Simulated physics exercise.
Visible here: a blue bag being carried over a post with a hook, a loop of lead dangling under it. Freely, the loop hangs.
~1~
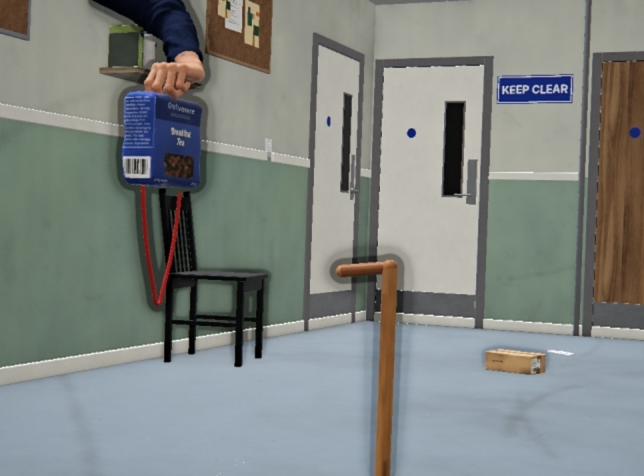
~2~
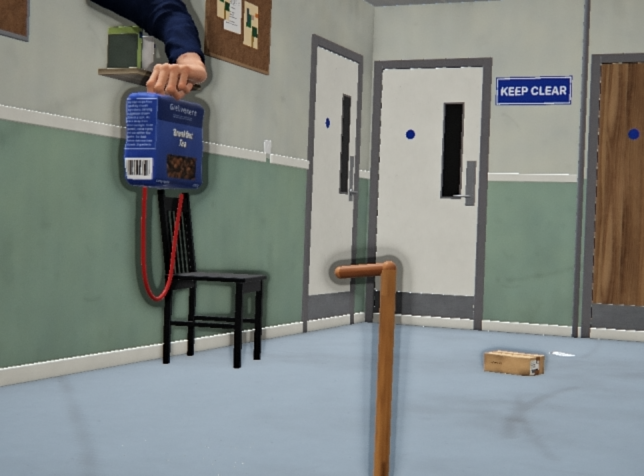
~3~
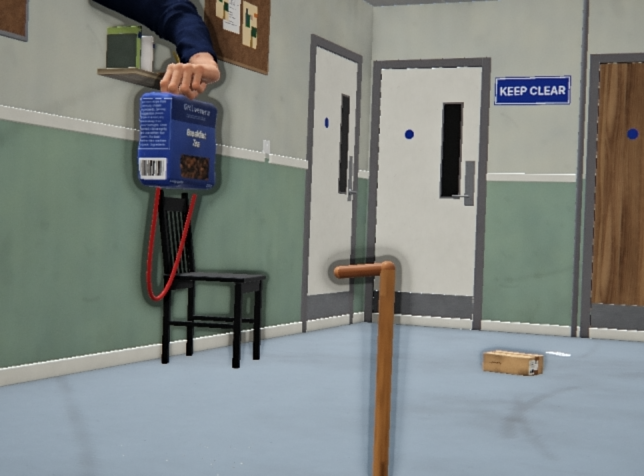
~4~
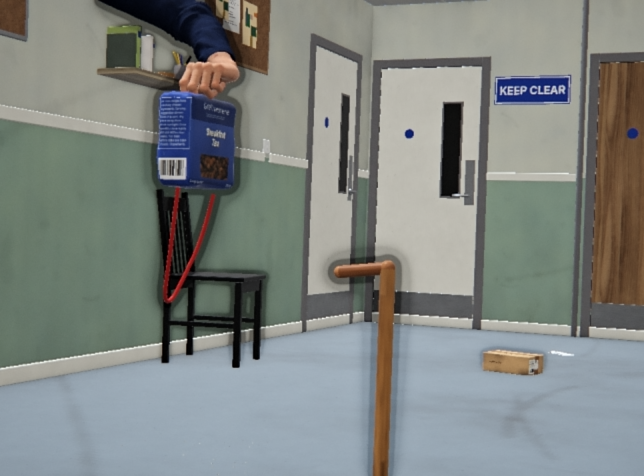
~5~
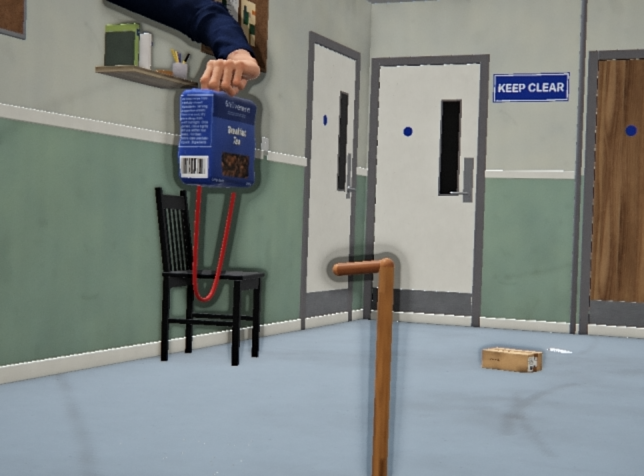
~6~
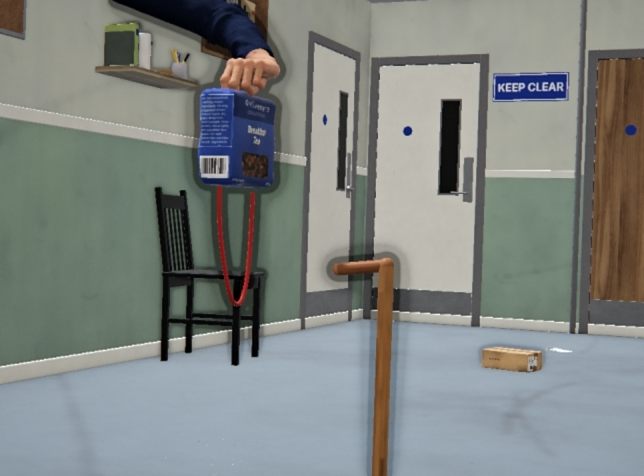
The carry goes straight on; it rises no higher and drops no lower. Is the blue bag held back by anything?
Gets stuck.
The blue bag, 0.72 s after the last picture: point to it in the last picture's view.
Its middle is at roughly (346, 140).
Then, 0.72 s after the last picture, bag nearing the post near (346, 140).
Then, 1.32 s after the last picture, bag past the post near (443, 140).
At rest, bag past the post near (477, 140); loop tight round the post, hand stopped. The blue bag snags on the hook.
